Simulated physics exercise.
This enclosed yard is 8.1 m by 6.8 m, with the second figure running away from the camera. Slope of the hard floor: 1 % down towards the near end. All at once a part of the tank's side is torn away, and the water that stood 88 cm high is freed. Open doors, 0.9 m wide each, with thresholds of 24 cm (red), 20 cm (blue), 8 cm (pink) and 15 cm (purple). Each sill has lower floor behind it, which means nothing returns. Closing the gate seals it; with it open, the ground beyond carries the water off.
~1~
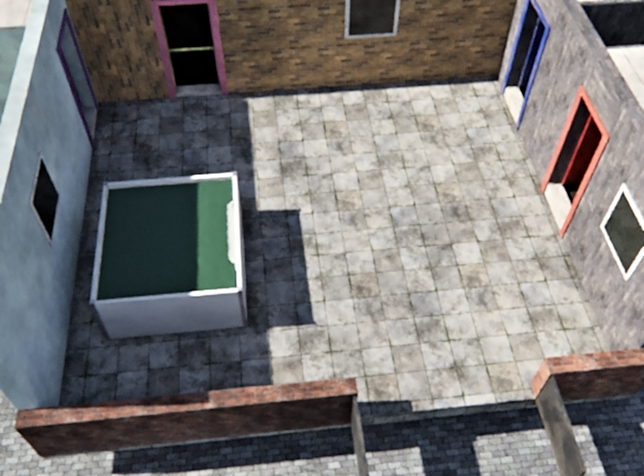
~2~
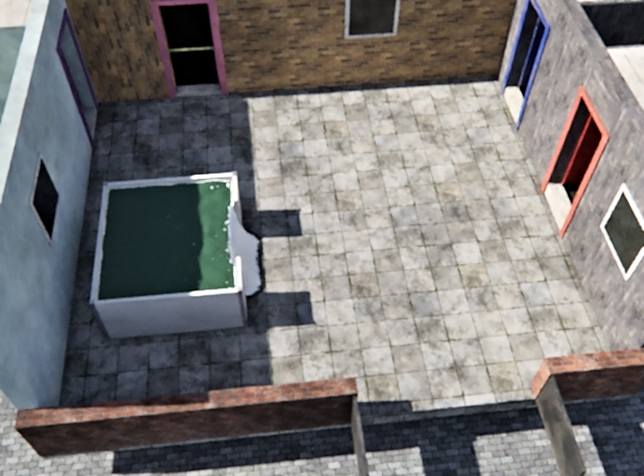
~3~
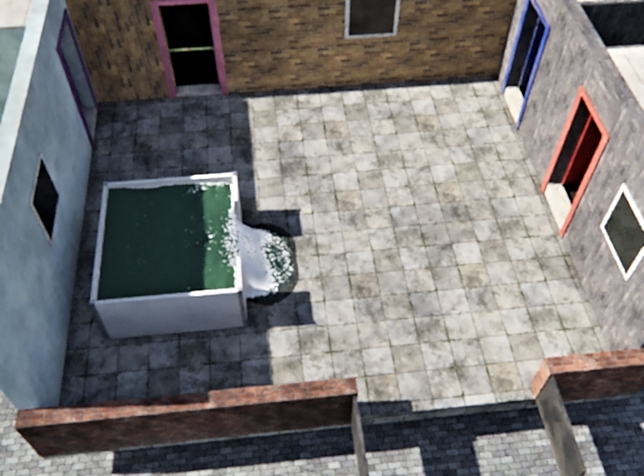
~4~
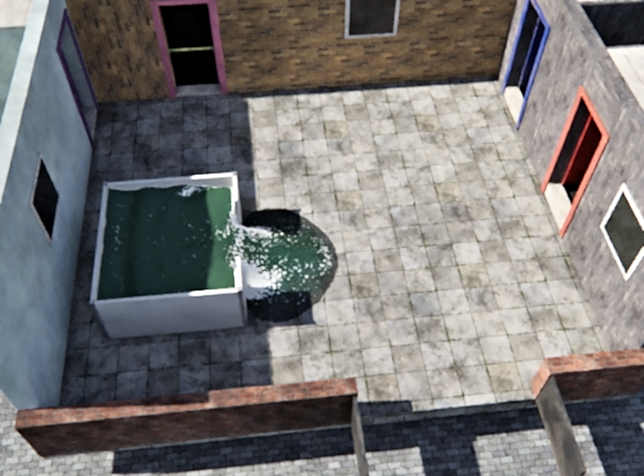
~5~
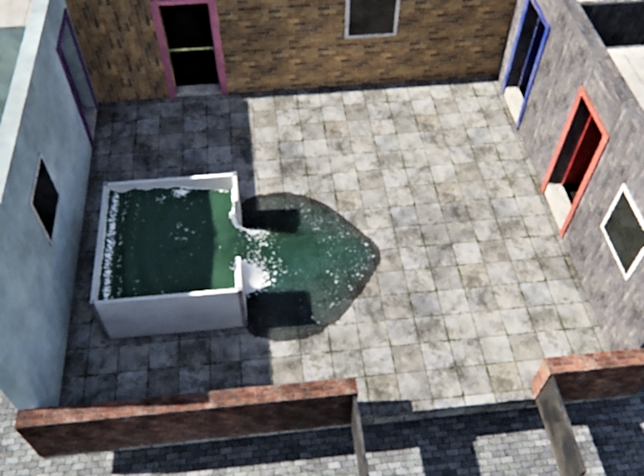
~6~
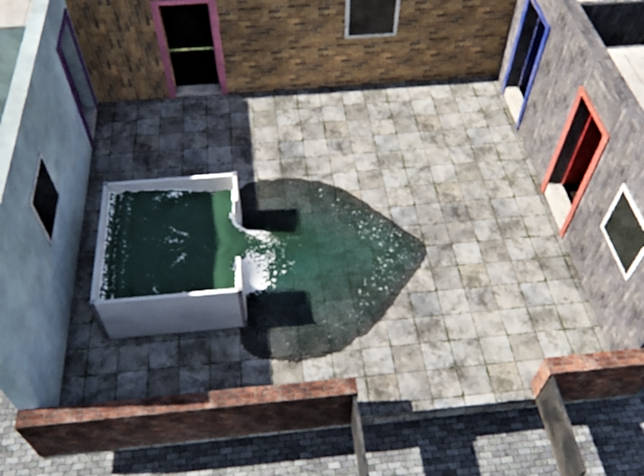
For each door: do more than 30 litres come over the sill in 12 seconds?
As I see it, the red door falls short of the limit, the blue door falls short of the limit, the pink door falls short of the limit, the purple door falls short of the limit.
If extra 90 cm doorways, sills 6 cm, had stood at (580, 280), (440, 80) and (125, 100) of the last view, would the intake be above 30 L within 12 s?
In sequence the answers are more than that, more than that and less than that.
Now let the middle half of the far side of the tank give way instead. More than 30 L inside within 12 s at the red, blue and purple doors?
Red falls short; blue falls short; purple exceeds.
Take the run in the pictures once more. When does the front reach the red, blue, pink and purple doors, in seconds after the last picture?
Doors: Red 0.7 s / blue 1.6 s / pink 6.5 s / purple 8.0 s.
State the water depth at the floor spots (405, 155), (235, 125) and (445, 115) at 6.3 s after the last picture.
Depths in turn: Roughly 6, 3 and 9 centimetres.
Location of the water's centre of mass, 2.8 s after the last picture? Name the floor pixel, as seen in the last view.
Its balance point lies near (336, 248).
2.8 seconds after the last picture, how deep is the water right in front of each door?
Depths in centimetres - red: 18, blue: 14, pink: 0, purple: 0.
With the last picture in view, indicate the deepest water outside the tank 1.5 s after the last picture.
Roughly (608, 374).
Then, 0.7 s after the last picture water covers 40 % of the floor and is deepest (43 cm) near (256, 264); red door 6 cm at the sill, 0 L in, blue door not reached, pink door not reached, purple door not reached.
Then, 1.5 s after the last picture water covers 55 % of the floor and is deepest (44 cm) near (608, 374); red door 26 cm at the sill, 0 L in, blue door not reached, pink door not reached, purple door not reached.
Then, 2.8 s after the last picture water covers 60 % of the floor and is deepest (28 cm) near (490, 80); red door 18 cm at the sill, 2 L in, blue door 14 cm at the sill, 0 L in, pink door not reached, purple door not reached.
Then, 6.3 s after the last picture water covers 65 % of the floor and is deepest (15 cm) near (573, 378); red door 11 cm at the sill, 2 L in, blue door 10 cm at the sill, 0 L in, pink door 1 cm at the sill, 0 L in, purple door not reached.
Then, 11.3 s after the last picture water covers 90 % of the floor and is deepest (10 cm) near (127, 216); red door 7 cm at the sill, 2 L in, blue door 5 cm at the sill, 0 L in, pink door 2 cm at the sill, 0 L in, purple door 6 cm at the sill, 0 L in.
